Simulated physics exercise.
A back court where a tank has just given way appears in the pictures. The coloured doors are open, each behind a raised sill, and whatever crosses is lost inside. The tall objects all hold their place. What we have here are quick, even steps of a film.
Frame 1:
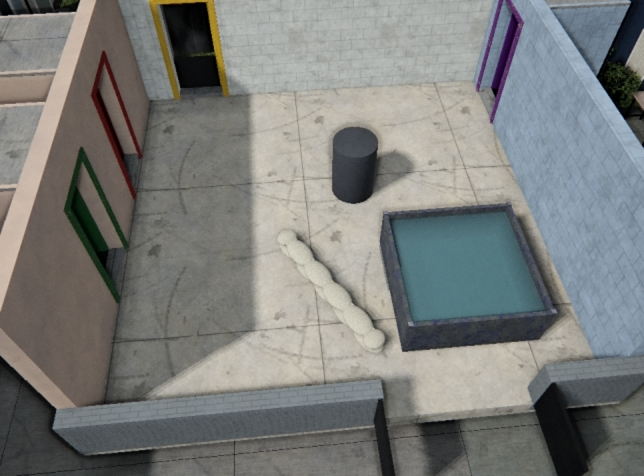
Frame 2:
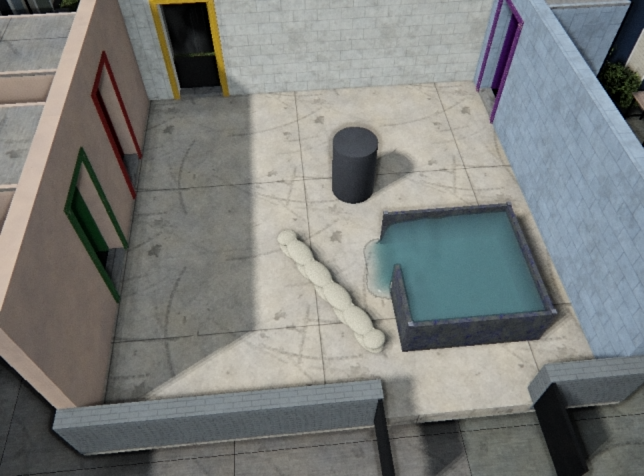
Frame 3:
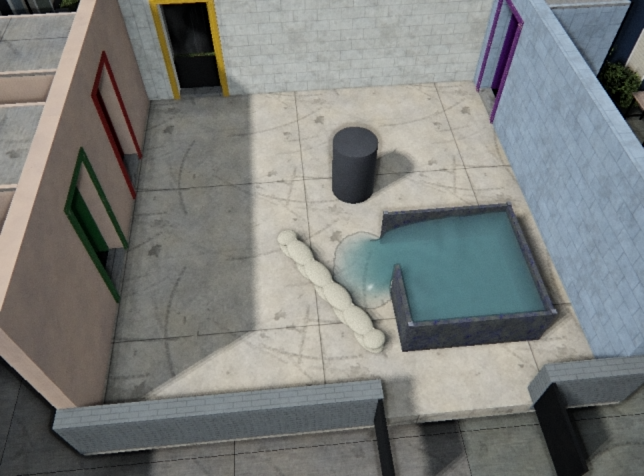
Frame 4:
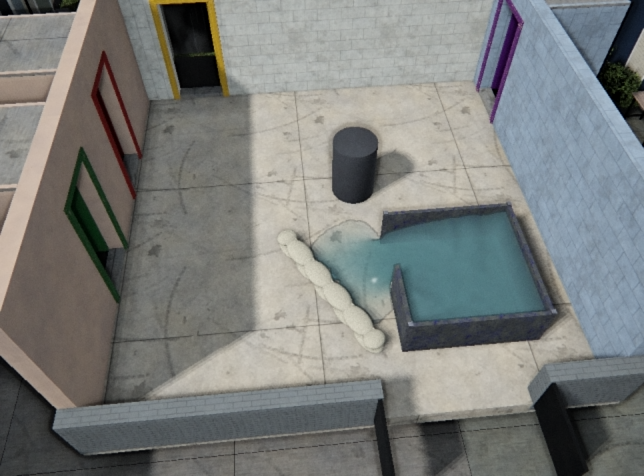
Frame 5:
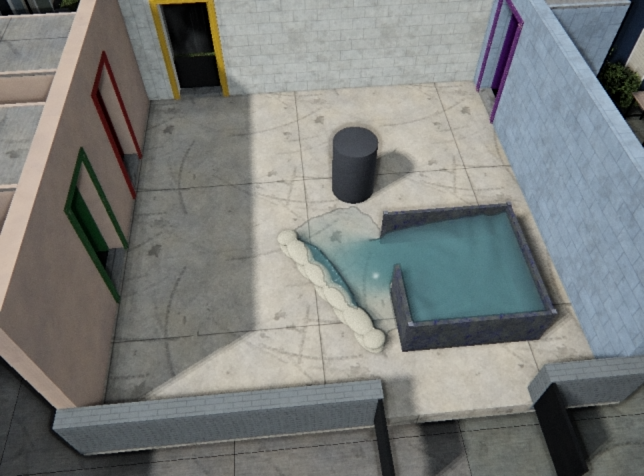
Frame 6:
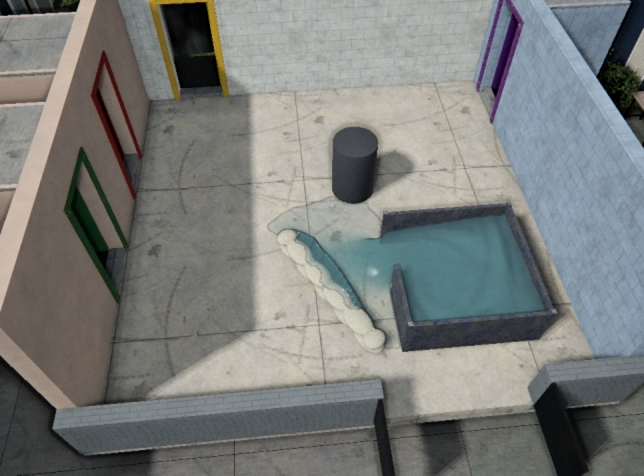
To begin with, a square tank of blue-green water stands whole in a walled court, near a dark cylinder and a lumpy pale barrier. Then its left side opens and water pours out leftward across the floor. The water reaches the barrier, runs along it, and spreads around its upper end.
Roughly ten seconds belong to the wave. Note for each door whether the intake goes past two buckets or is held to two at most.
Green door: Held to two at most; purple door: Held to two at most; red door: Held to two at most; yellow door: Past two.
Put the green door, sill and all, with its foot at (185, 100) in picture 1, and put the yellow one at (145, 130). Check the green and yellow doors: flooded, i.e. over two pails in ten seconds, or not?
Result - green door exceeds the limit; yellow door exceeds the limit.
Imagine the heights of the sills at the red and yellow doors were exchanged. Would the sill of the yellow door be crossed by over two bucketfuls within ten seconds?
Looks like yellow ends up short there.
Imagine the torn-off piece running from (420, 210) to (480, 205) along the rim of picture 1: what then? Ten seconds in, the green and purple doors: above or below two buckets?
Lab note: The green one sits below the threshold, the purple one tops the threshold.
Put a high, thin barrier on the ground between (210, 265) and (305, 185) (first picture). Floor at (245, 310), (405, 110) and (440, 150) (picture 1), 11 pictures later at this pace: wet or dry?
Taking the points in order, they are inundated, high and dry and high and dry.
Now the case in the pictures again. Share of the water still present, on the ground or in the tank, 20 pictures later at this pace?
98 per cent.
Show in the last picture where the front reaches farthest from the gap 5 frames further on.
Somewhere around (217, 182).
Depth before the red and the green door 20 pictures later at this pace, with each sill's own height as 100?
60 and 70 %, in that order.
A moment on, water covers 20 % of the floor; the green door not reached, the purple door not reached, the red door not reached, the yellow door not reached.
Next, water covers 45 % of the floor; the green door not reached, the purple door not reached, the red door not reached, the yellow door not reached.
Then, water covers 50 % of the floor; the green door wet at the sill, nothing in, the purple door not reached, the red door wet at the sill, nothing in, the yellow door over two buckets in.
Later, water covers 60 % of the floor; the green door wet at the sill, nothing in, the purple door wet at the sill, nothing in, the red door wet at the sill, nothing in, the yellow door over two buckets in.
In the end, water covers 85 % of the floor; the green door wet at the sill, nothing in, the purple door wet at the sill, nothing in, the red door wet at the sill, nothing in, the yellow door over two buckets in.
